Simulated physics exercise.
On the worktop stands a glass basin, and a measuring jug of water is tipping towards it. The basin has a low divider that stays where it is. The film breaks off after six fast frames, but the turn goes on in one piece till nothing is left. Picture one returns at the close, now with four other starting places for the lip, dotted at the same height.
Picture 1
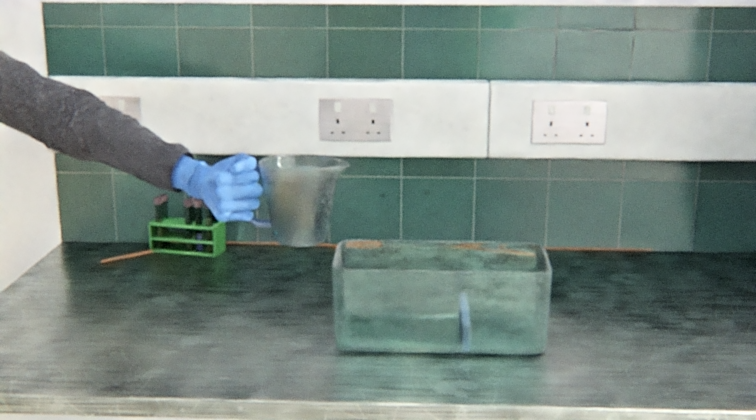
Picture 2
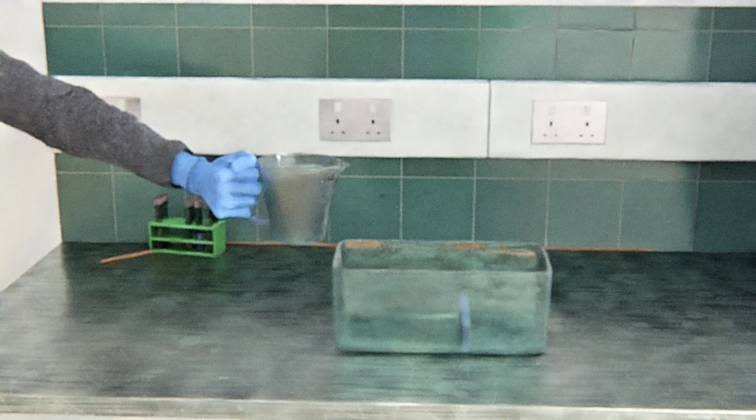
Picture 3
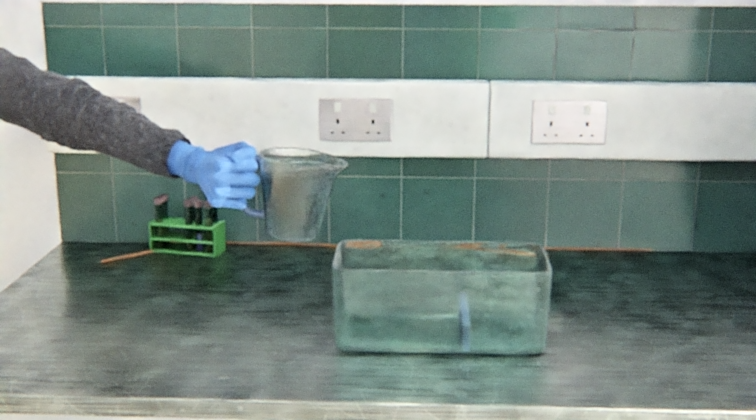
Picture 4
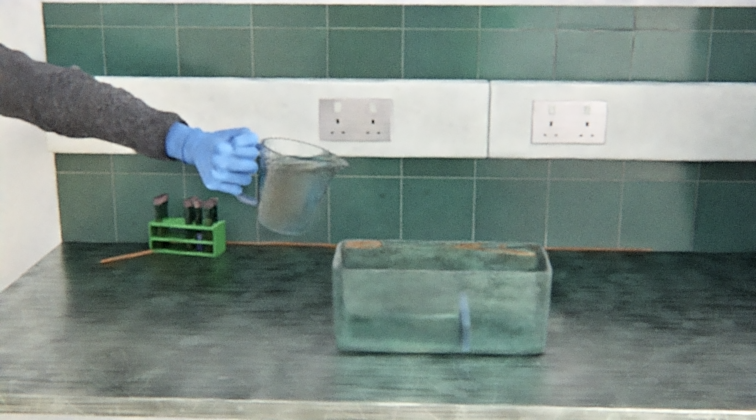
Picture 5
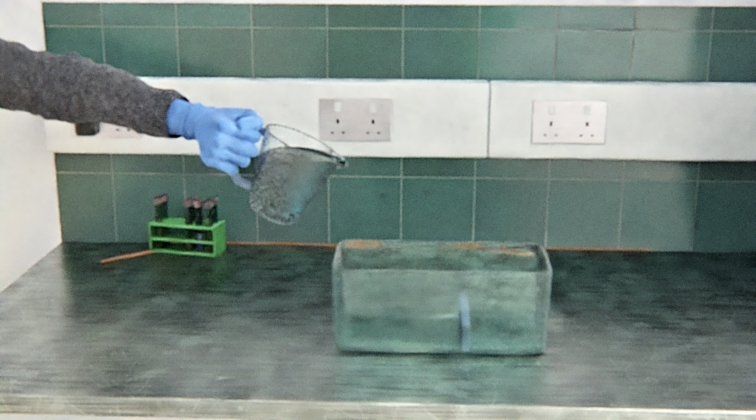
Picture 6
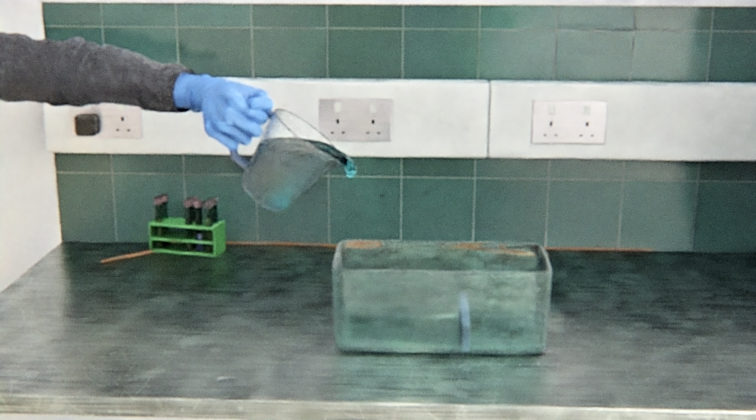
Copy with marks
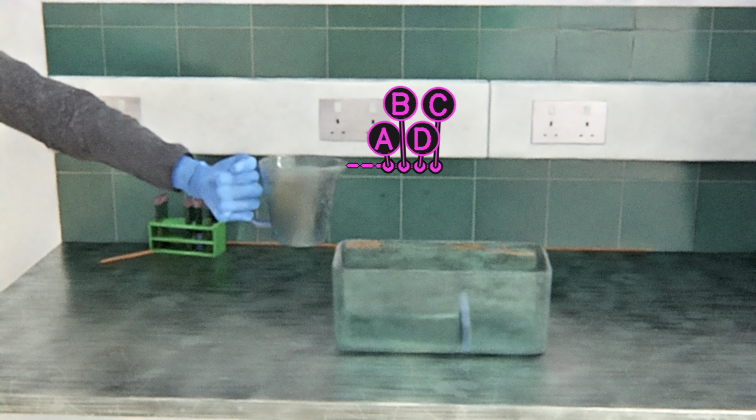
A blue-gloved hand on a grey-sleeved arm holds a clear measuring jug at the left, above and beside a rectangular glass basin on a dark worktop. A steady, front-on view shows green wall tiles, white panelling with sockets, and dark-topped tubes in a green rack at left. The jug stays upright at first, then the hand gradually tilts it rightward until bluish-green water slips over its lip.
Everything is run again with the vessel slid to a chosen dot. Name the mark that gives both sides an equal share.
A.
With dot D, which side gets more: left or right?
More ends on the right.
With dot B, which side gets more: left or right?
The right one.
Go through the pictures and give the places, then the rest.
Upright, lip at (348, 165); basin from (335, 348) to (545, 352); top of the wall at (464, 308); nothing has left yet, in the first picture.
Upright, lip at (348, 165); nothing has left yet, in the second picture.
Tipped about 7°, lip at (348, 165); nothing has left yet, in the third picture.
Tipped about 14°, lip at (347, 165); nothing has left yet, in the fourth picture.
Tipped about 25°, lip at (347, 165); nothing has left yet, in the fifth picture.
Tipped about 37°, lip at (346, 164); water is over the lip, down to (351, 174), in the sixth picture.
In magenta, A at (388, 166); B at (403, 166); C at (435, 166); D at (419, 166).
With A, about 50 % ends left of the wall and 49 % right of it.
With B, about 18 % ends left of the wall and 81 % right of it.
With C, about 35 % ends left of the wall and 60 % right of it; 5 % is lost outside.
With D, about 13 % ends left of the wall and 85 % right of it.
